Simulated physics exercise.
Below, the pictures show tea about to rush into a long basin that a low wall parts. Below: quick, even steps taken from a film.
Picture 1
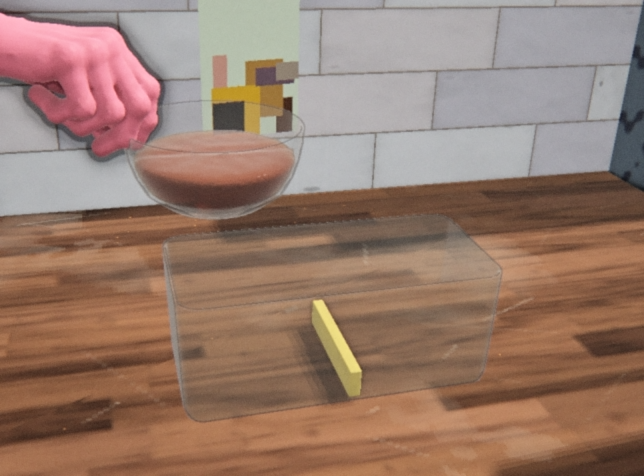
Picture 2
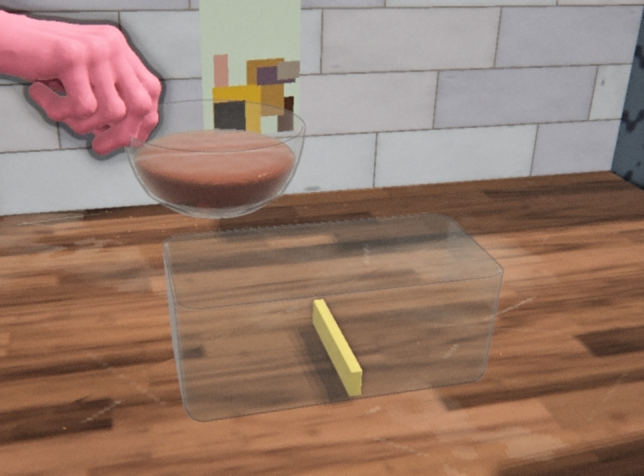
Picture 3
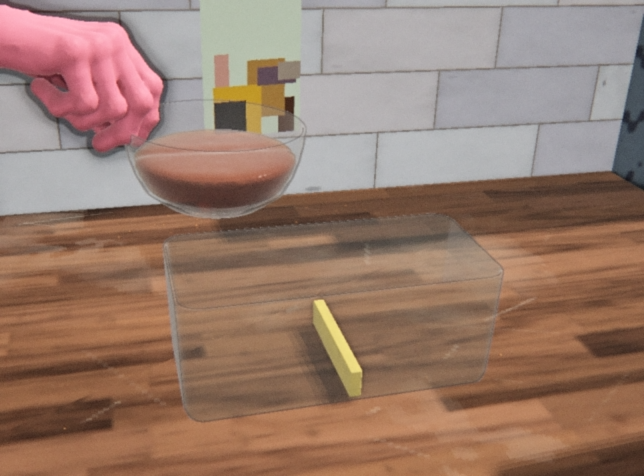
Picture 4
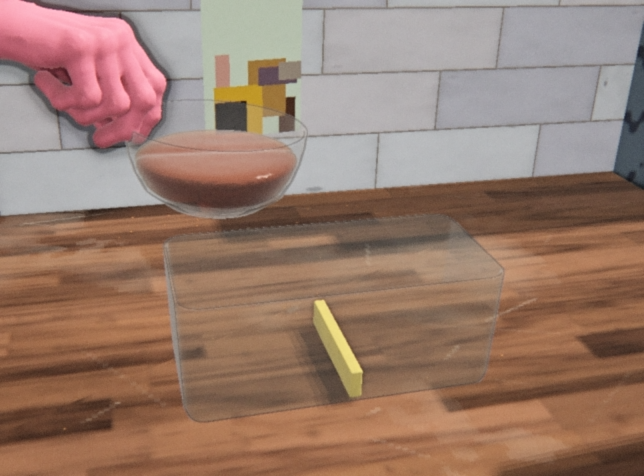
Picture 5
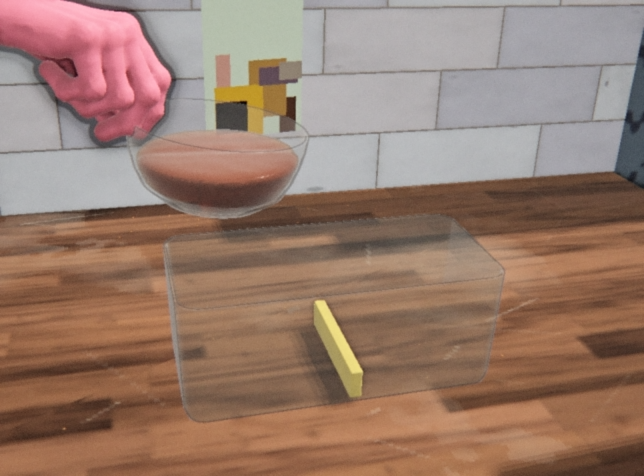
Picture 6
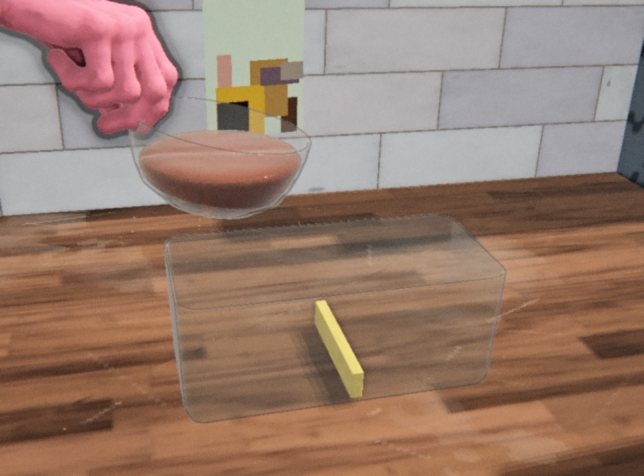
On a wooden counter before a pale tiled wall, a pink hand holds a clear glass bowl of reddish-brown liquid above a long, transparent basin divided by a low yellow wall. The bowl stays level at first, then the hand slowly tilts it slightly, its right rim dipping.
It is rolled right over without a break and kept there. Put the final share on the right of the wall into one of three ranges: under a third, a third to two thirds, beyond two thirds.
The quantity right of the wall will come in at one third to two thirds.
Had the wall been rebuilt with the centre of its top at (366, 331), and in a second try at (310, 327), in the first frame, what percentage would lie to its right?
Estimated: 15 % first, 80 % second.
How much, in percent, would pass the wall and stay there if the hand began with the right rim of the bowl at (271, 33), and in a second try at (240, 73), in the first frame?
You'd get 50 percent from the first and 10 percent from the second.
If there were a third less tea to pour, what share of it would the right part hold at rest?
40 %.
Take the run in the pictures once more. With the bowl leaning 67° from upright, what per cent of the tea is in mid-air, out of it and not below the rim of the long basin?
Estimate: Some 25 per cent.
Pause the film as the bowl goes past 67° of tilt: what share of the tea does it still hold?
It keeps around 50 per cent at that angle.
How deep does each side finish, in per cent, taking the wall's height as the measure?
About 30 per cent on the left and 60 per cent on the right.
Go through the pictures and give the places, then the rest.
In the first picture, it leans 0°; its right rim is at (301, 122); the tea meets the walls at (132, 156) and (293, 147); the long basin's rim runs from (169, 273) to (474, 243); the wall's top is at (335, 335).
In the second picture, it leans 0°; its right rim is at (301, 122); the tea meets the walls at (132, 156) and (293, 147).
In the third picture, it leans 2°; its right rim is at (302, 124); the tea meets the walls at (133, 155) and (294, 148).
In the fourth picture, it leans 4°; its right rim is at (304, 128); the tea meets the walls at (133, 154) and (295, 149).
In the fifth picture, it leans 7°; its right rim is at (305, 132); the tea meets the walls at (135, 154) and (296, 150).
In the sixth picture, it leans 11°; its right rim is at (307, 138); the tea meets the walls at (137, 155) and (299, 149).
A moment on, the bowl is tipped part way and 48 per cent is still to pour, 4 is left of the wall and 20 right of it.
Next, the bowl is tipped right over and 0 per cent is still to pour, 40 is left of the wall and 58 right of it.
Then the bowl is tipped right over and 0 per cent is still to pour, 41 is left of the wall and 59 right of it.
Later the bowl is tipped right over and 0 per cent is still to pour, 41 is left of the wall and 59 right of it.
In the end 41 per cent lies left of the wall, 59 right of it and 0 outside.
